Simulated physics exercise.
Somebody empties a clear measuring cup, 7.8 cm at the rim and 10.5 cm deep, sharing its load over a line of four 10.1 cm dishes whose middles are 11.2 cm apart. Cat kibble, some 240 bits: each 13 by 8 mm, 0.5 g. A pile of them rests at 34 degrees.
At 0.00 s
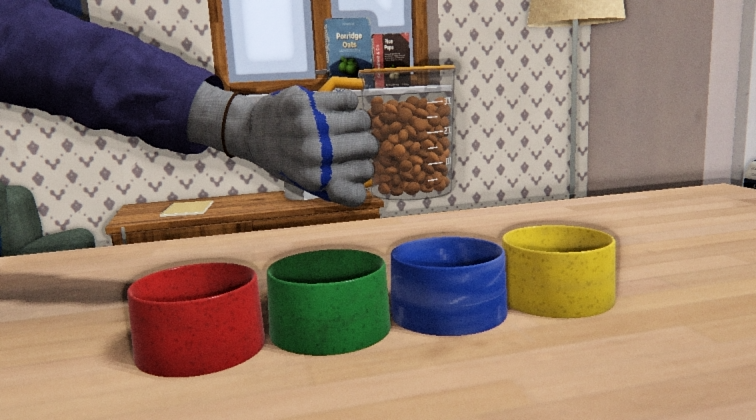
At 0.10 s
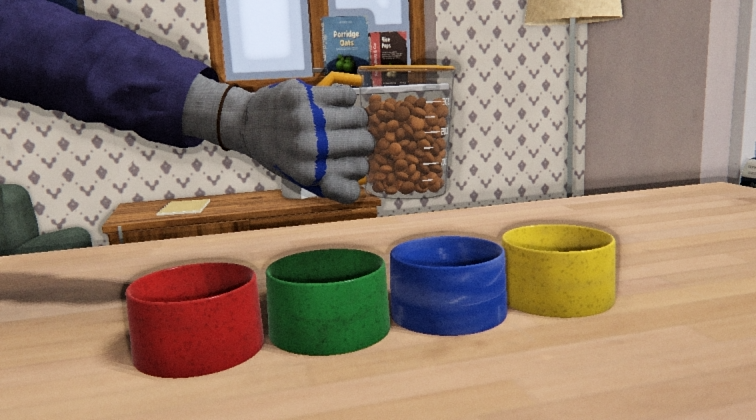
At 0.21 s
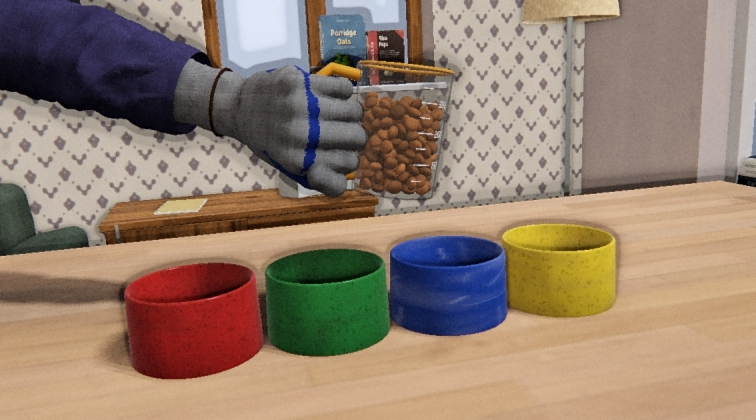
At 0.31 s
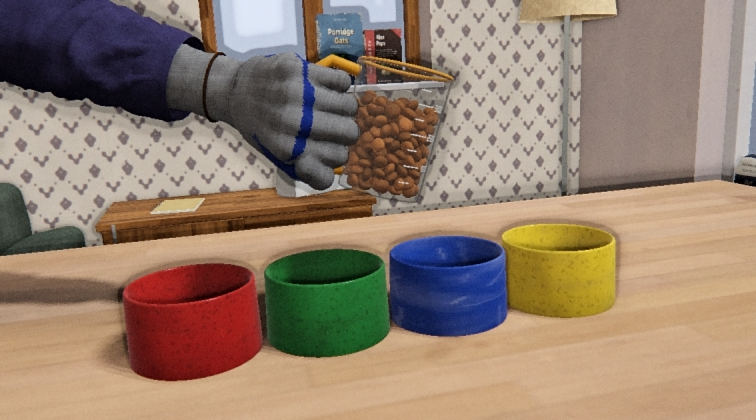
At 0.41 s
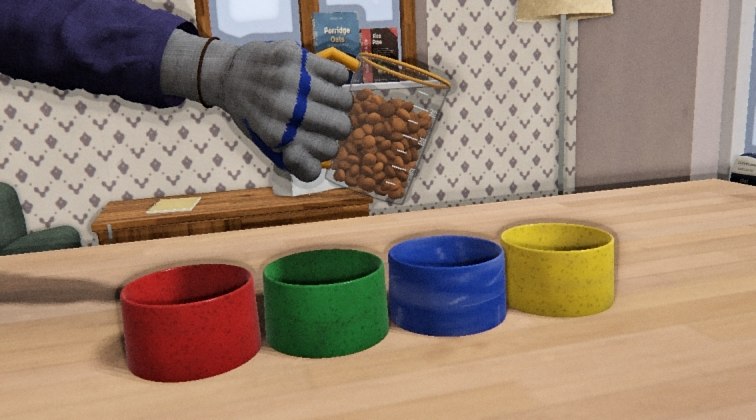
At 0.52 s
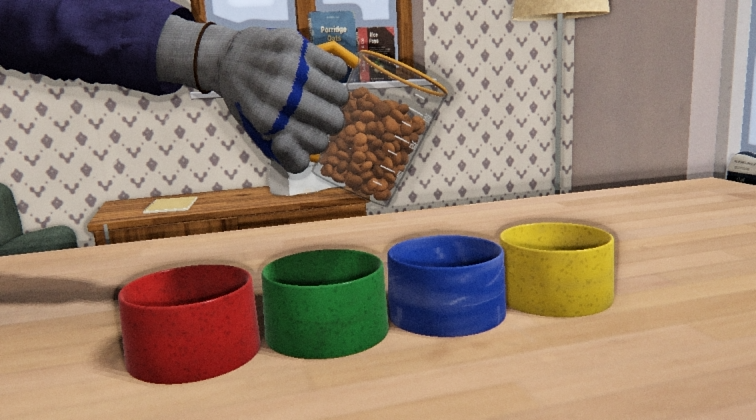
A gloved hand tilts a clear cup of brown pieces rightward above four colored dishes.
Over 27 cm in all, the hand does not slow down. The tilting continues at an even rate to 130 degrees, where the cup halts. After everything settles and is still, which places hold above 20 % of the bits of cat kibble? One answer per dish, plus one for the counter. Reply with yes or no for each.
Red: No, blue: No, green: Yes, yellow: No, counter: No.
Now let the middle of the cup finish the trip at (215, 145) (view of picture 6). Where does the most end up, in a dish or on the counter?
Most of it ends up at green.
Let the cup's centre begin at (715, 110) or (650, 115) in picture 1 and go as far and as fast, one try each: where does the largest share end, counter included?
Counter; yellow.
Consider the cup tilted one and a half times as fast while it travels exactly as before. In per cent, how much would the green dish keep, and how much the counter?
The green dish 30, the counter 30.
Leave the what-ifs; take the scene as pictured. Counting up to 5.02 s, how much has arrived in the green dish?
By that moment, around 90 percent has got there.
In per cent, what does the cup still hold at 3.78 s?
0 %.
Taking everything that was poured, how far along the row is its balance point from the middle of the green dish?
Some 1 cm in the +x direction.
Then, at 2.48 s, tilt 130 degrees; cup holds 0 %, blue 5 %, green 90 %.
Then, at 3.78 s, tilt 130 degrees; cup holds 0 %, blue 5 %, green 90 %.
After 5.02 s, tilt 130 degrees; cup holds 0 %, blue 5 %, green 90 %.
In the end, at 5.3 s, red 0 %, blue 5 %, green 90 %, yellow 0 %, counter 5 %.
